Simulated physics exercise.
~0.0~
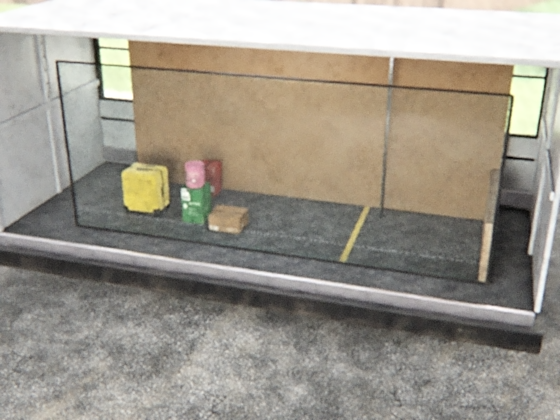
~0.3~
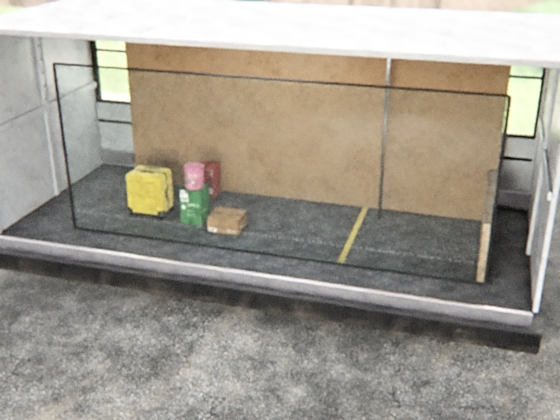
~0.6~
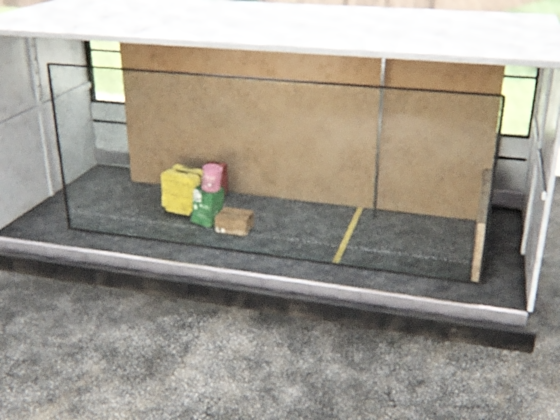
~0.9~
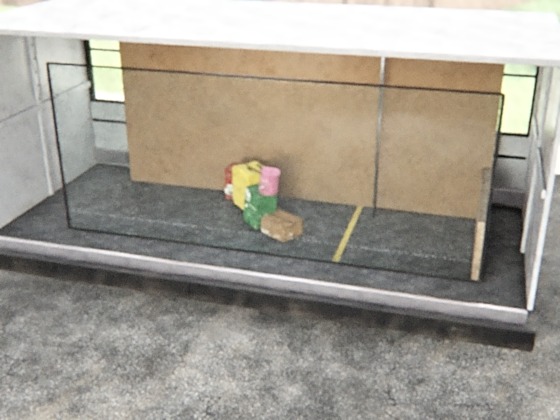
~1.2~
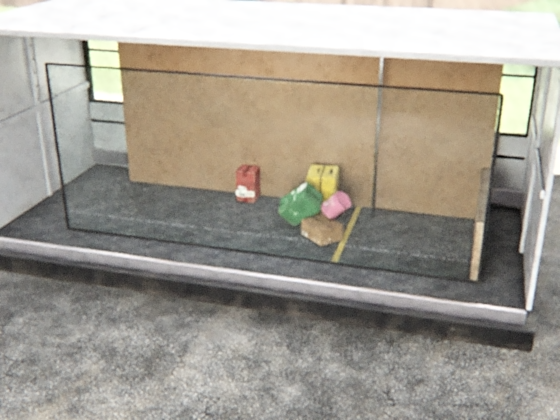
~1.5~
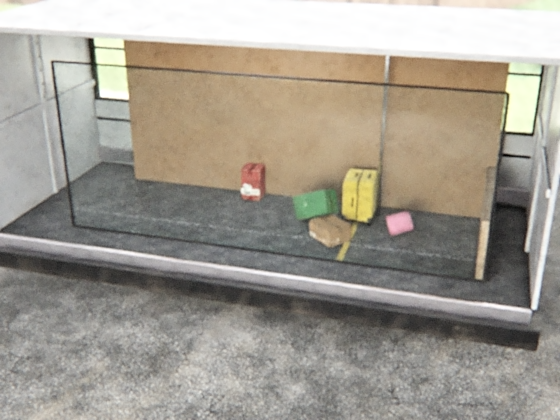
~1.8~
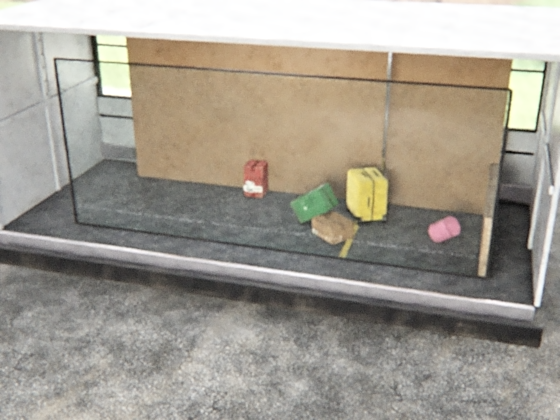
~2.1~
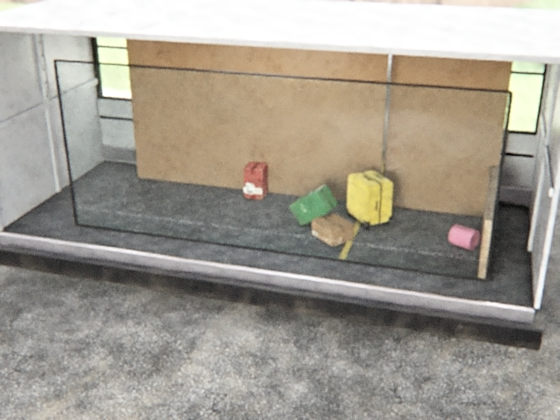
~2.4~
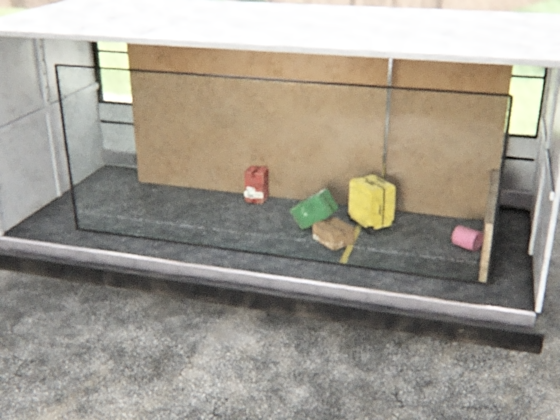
In an open bay, clustered luggage slides right and scatters, the pink bucket ending farthest right.
